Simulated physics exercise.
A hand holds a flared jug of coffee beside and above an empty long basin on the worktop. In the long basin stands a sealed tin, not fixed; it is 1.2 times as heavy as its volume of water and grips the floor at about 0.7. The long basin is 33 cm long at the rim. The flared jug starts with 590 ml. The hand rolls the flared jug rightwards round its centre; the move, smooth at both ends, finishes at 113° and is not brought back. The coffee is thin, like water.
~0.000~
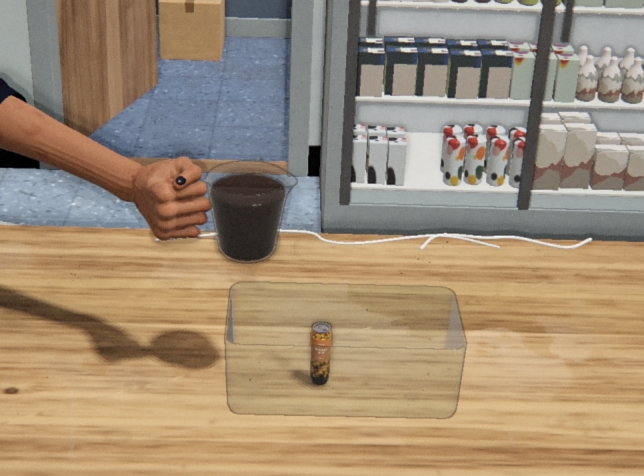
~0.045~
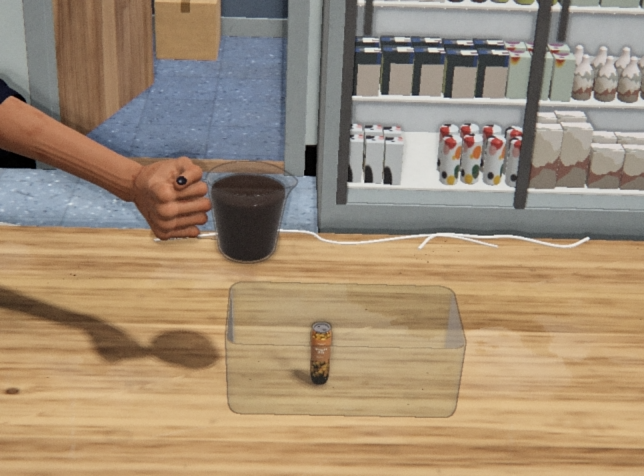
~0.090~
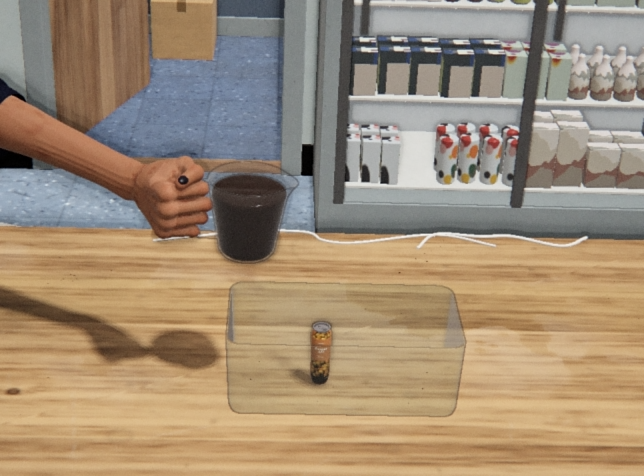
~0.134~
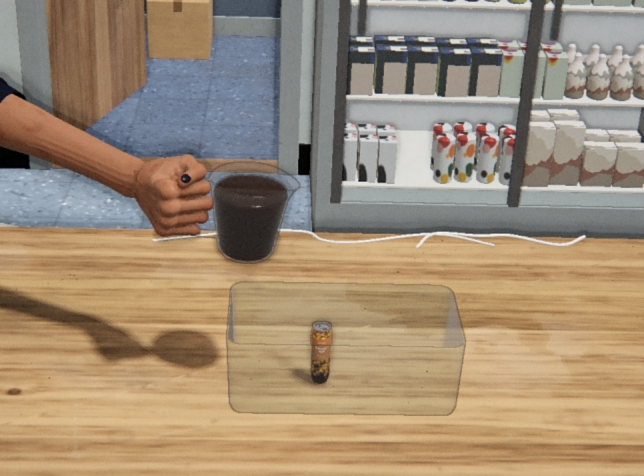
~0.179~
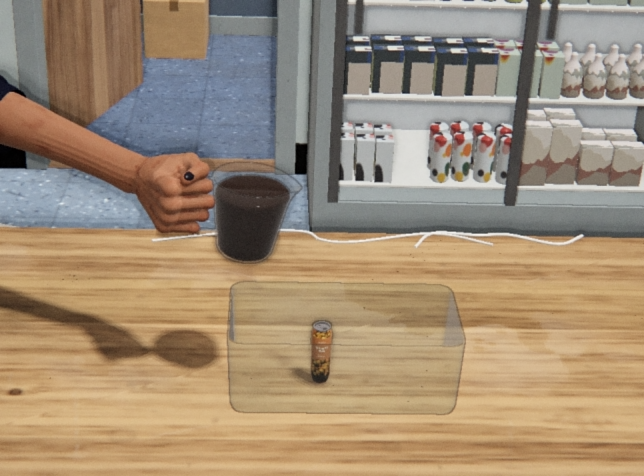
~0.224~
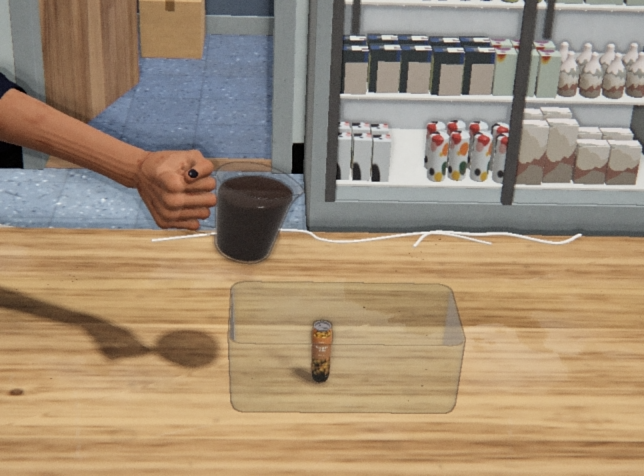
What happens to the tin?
The tin stays up.
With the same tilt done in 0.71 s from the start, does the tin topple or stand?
The tin goes over.
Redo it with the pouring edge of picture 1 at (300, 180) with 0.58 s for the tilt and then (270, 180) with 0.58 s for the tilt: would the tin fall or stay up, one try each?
First it falls; then it topples.
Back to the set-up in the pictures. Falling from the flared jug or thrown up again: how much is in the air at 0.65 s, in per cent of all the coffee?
Some 22 per cent.
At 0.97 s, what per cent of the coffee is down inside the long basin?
About 70 per cent.
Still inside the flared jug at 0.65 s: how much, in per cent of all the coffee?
About 72 per cent.
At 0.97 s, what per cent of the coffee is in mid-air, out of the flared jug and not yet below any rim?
Near 18 in a hundred.
After 0.65 s the tilt is 68° and 71 per cent is still to pour; the tin stands where it began.
After 0.97 s the tilt is 106° and 12 per cent is still to pour; the tin stands where it began.
After 1.30 s the tilt is 113° and 0 per cent is still to pour; the tin stands where it began.
After 1.66 s the tilt is 113° and 0 per cent is still to pour; the tin stands where it began.
In the end the tin stands where it began.
